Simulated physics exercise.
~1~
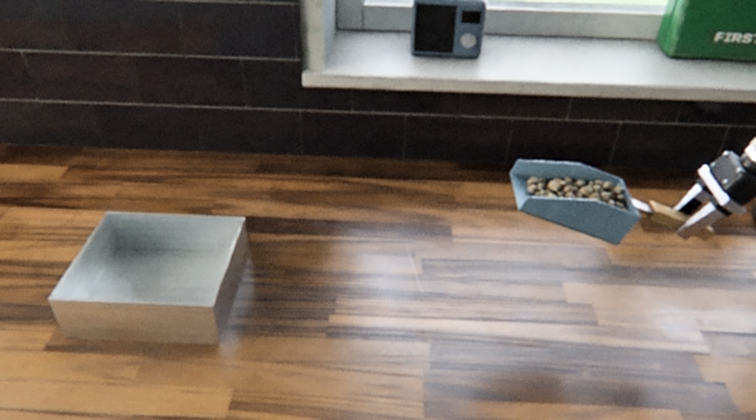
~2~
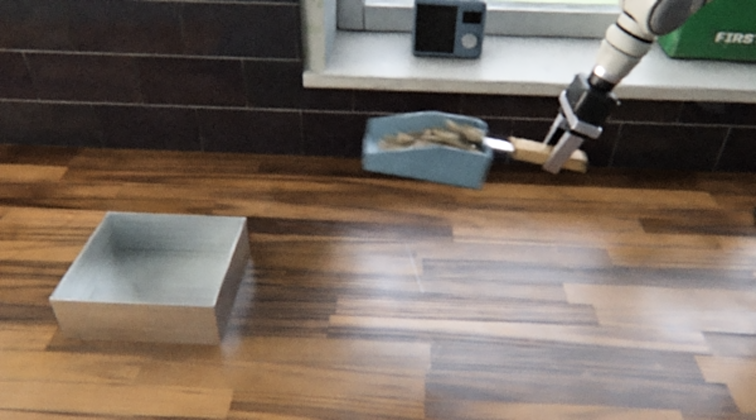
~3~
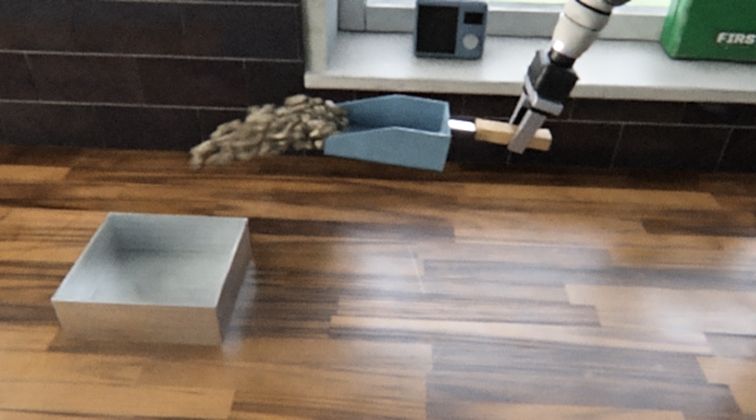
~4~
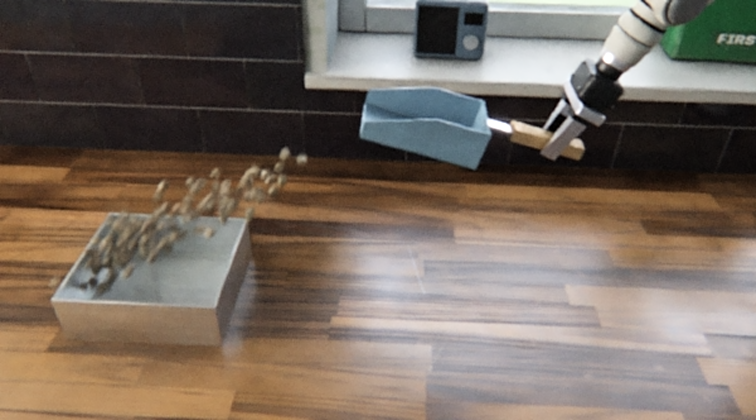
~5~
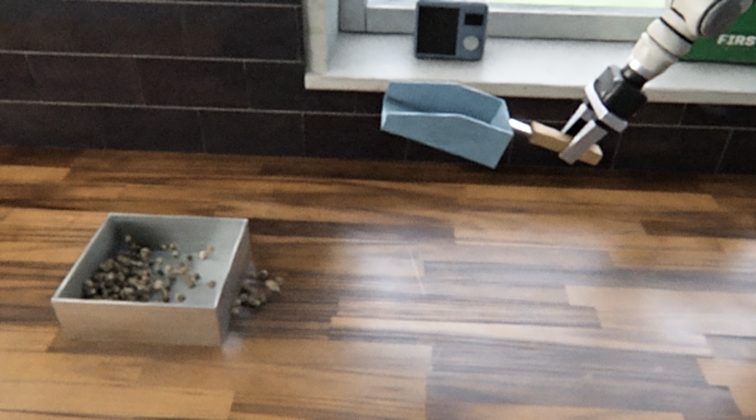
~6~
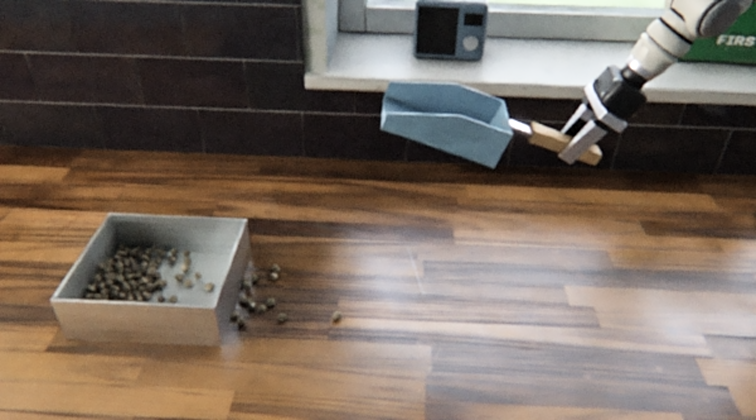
At first, a robot arm on the right holds a blue scoop filled with small brown pebbles above a wooden counter, with an open grey box standing to the left. The arm swings the scoop leftward and slightly up, then the pebbles shoot out of its open front in a long cluster. As the scoop draws back to the right, empty, the pebbles arc down toward the box. Most land inside and gather toward its left side, while some drop just beyond its right edge. Finally, the scoop hangs still and a few pebbles lie scattered on the counter.
